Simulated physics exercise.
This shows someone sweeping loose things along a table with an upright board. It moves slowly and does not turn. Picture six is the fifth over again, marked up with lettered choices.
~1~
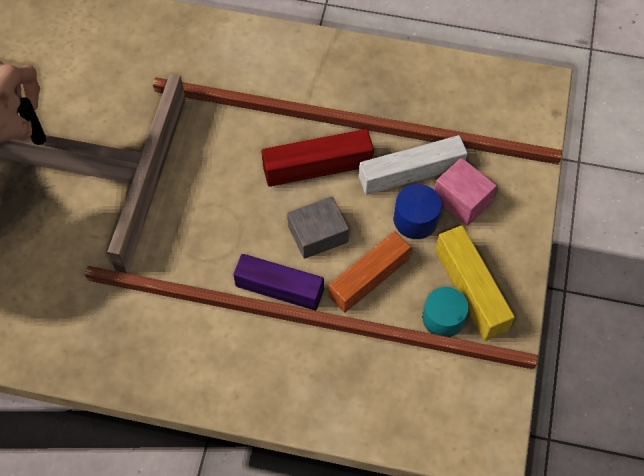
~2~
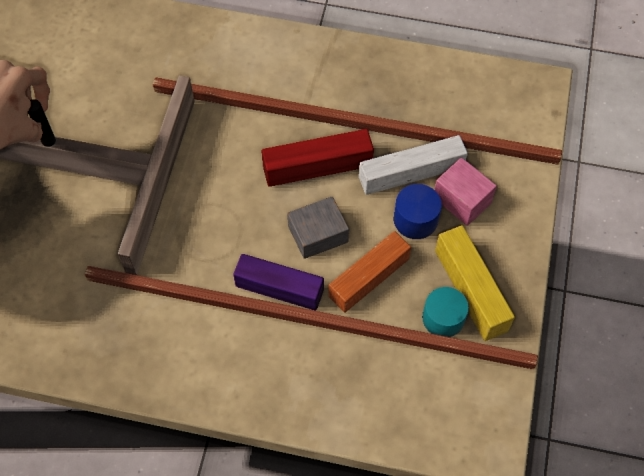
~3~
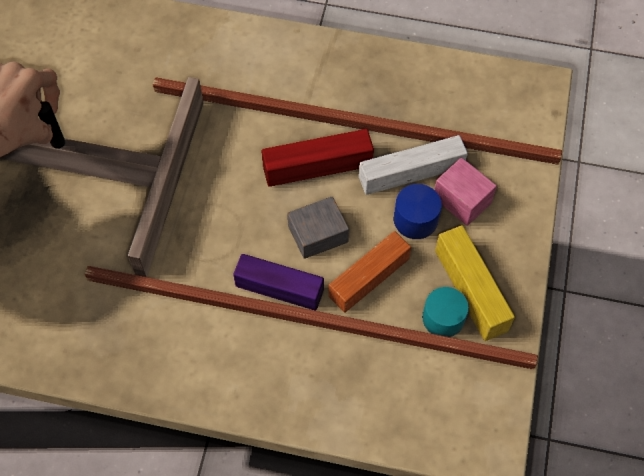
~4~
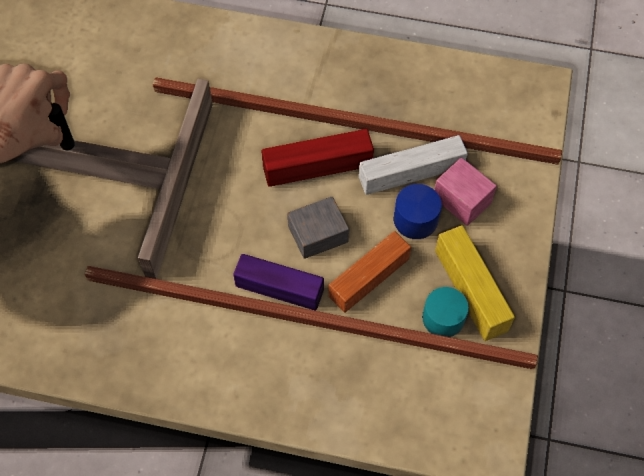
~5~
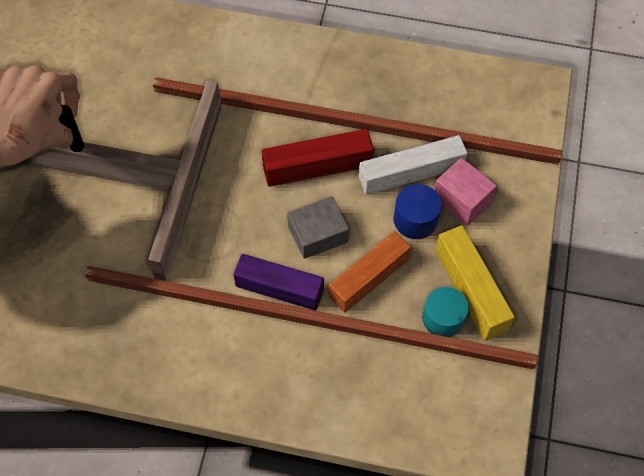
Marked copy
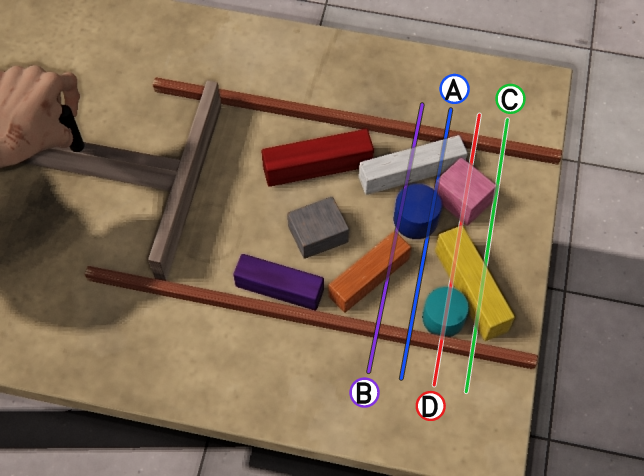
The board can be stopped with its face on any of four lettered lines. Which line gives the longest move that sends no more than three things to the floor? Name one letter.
D.
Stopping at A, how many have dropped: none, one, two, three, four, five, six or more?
By then, two.
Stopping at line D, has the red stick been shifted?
Yes.
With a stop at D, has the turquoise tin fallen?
Yes.
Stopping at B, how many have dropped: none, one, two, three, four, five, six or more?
In all, none.
On the marked copy, A at (428, 235); B at (397, 229); C at (488, 246); D at (458, 240).
Taking D. A third of the way, board (282, 185); purple stick (312, 291); orange bar (383, 274).
Two thirds of the way, board (382, 203); yellow bar (521, 278); turquoise tin (510, 312).
When it is over, board (458, 218); yellow bar over the edge; turquoise tin over the edge; two fallen.
As for the rest, A is within the limit but short; B is within the limit but short; C drops five.
